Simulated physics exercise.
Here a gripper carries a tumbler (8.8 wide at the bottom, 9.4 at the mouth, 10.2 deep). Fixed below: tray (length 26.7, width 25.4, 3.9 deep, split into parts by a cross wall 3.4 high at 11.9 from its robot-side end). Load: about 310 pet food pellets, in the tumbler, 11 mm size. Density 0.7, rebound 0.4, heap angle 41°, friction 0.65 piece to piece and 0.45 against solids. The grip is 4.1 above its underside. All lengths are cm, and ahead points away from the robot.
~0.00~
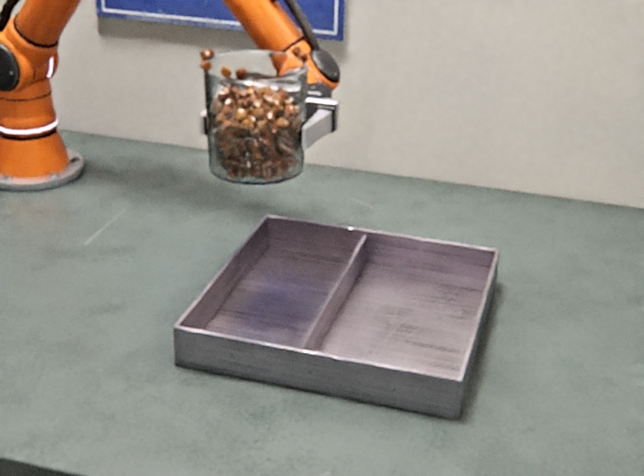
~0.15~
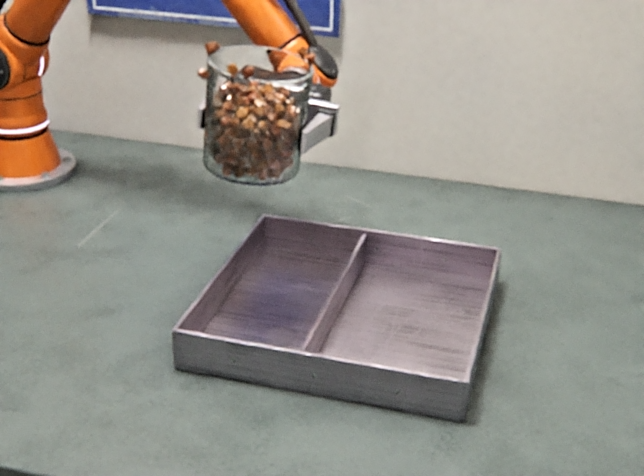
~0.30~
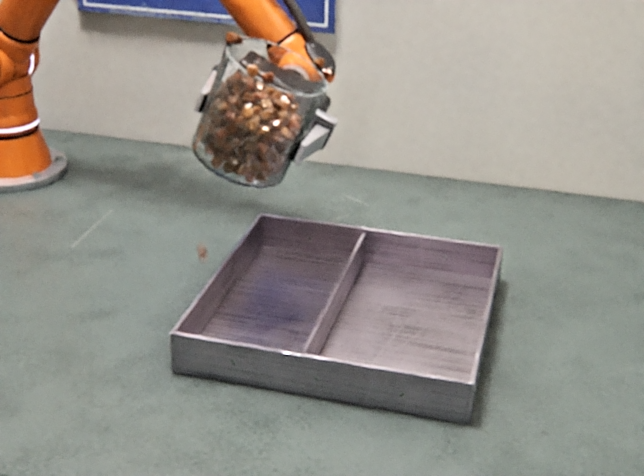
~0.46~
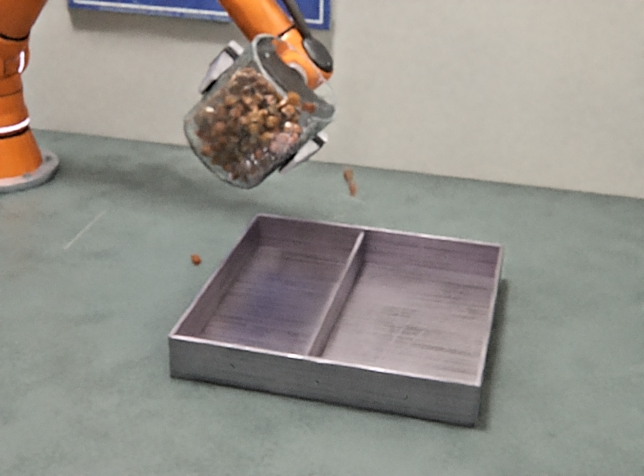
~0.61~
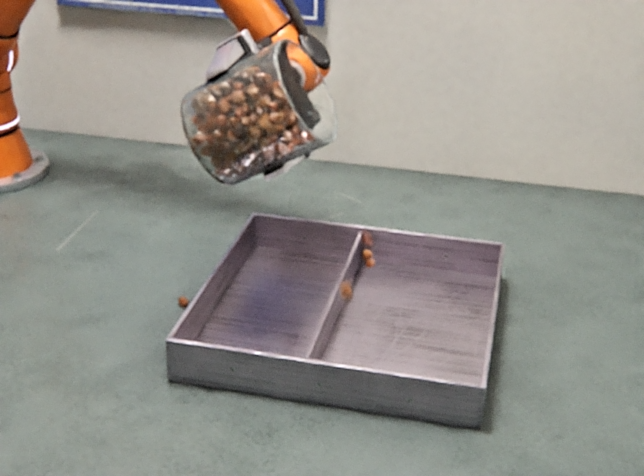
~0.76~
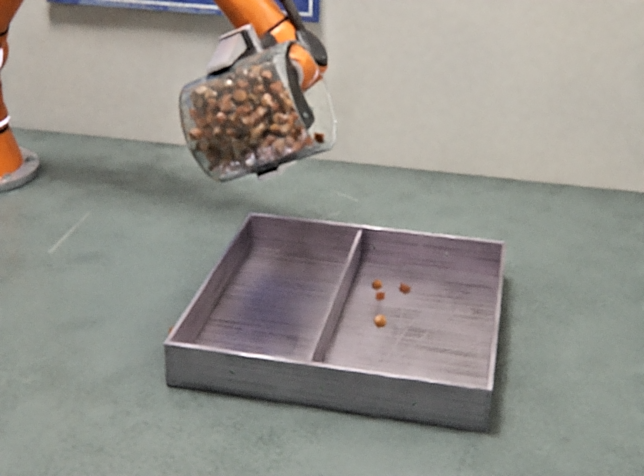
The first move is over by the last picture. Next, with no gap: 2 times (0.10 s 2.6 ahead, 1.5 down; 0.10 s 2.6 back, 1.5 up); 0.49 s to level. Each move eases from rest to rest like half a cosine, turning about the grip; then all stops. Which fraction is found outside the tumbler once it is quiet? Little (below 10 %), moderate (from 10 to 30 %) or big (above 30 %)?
Outside the tumbler the share is little, below 10 %.
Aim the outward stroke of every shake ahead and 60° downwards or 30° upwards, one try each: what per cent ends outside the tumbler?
Some 0 and 25 per cent.
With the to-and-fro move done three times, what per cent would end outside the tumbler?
It would be near 5 per cent.
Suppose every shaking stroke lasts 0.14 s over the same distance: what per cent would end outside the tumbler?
It would be near 0 per cent.
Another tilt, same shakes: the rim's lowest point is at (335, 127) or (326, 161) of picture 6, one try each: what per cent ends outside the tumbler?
Some 0 and 20 per cent.
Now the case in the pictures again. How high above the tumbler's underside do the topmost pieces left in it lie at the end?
Roughly 9.5 cm.
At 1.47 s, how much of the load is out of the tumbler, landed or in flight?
Some 5 per cent.
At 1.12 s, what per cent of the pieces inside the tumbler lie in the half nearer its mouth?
About 40 per cent.
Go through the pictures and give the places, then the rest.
In the first frame, tumbler middle at (256, 119), level; upper third of the load around (252, 110), from x 205 to 305, top at y 50; 307 in the tumbler.
In the second frame, tumbler middle at (256, 117), tilted 6° forward; upper third of the load around (252, 108), from x 205 to 310, top at y 45; 306 in the tumbler, 1 in flight or on a rim.
In the third frame, tumbler middle at (257, 115), tilted 22° forward; upper third of the load around (246, 105), from x 205 to 330, top at y 40; 306 in the tumbler, 1 in the robot-side part.
In the fourth frame, tumbler middle at (258, 116), tilted 43° forward; upper third of the load around (243, 102), from x 195 to 355, top at y 75; 303 in the tumbler, 1 in the robot-side part, 3 in flight or on a rim.
In the fifth frame, tumbler middle at (258, 116), tilted 59° forward; upper third of the load around (241, 98), from x 185 to 370, top at y 70; 302 in the tumbler, 3 in the far-side part, 2 in flight or on a rim.
In the sixth frame, tumbler middle at (257, 115), tilted 65° forward; upper third of the load around (240, 95), from x 175 to 405, top at y 70; 302 in the tumbler, 4 in the far-side part, 1 on the table or floor.
After 1.12 s, tilted 65° forward, highest piece 22 above the table; 296 in the tumbler, 8 in the far-side part, 1 on the table or floor, 2 in flight or on a rim.
After 1.47 s, tilted 19° forward, highest piece 25 above the table; 293 in the tumbler, 12 in the far-side part, 1 in the robot-side part, 1 on the table or floor.
After 1.85 s, level, highest piece 25 above the table; 293 in the tumbler, 12 in the far-side part, 1 in the robot-side part, 1 on the table or floor.
After 2.90 s, level, highest piece 25 above the table; 293 in the tumbler, 12 in the far-side part, 1 in the robot-side part, 1 on the table or floor.
At rest, 293 in the tumbler, 12 in the far-side part, 1 in the robot-side part, 1 on the table or floor. That is 5 % outside the tumbler.
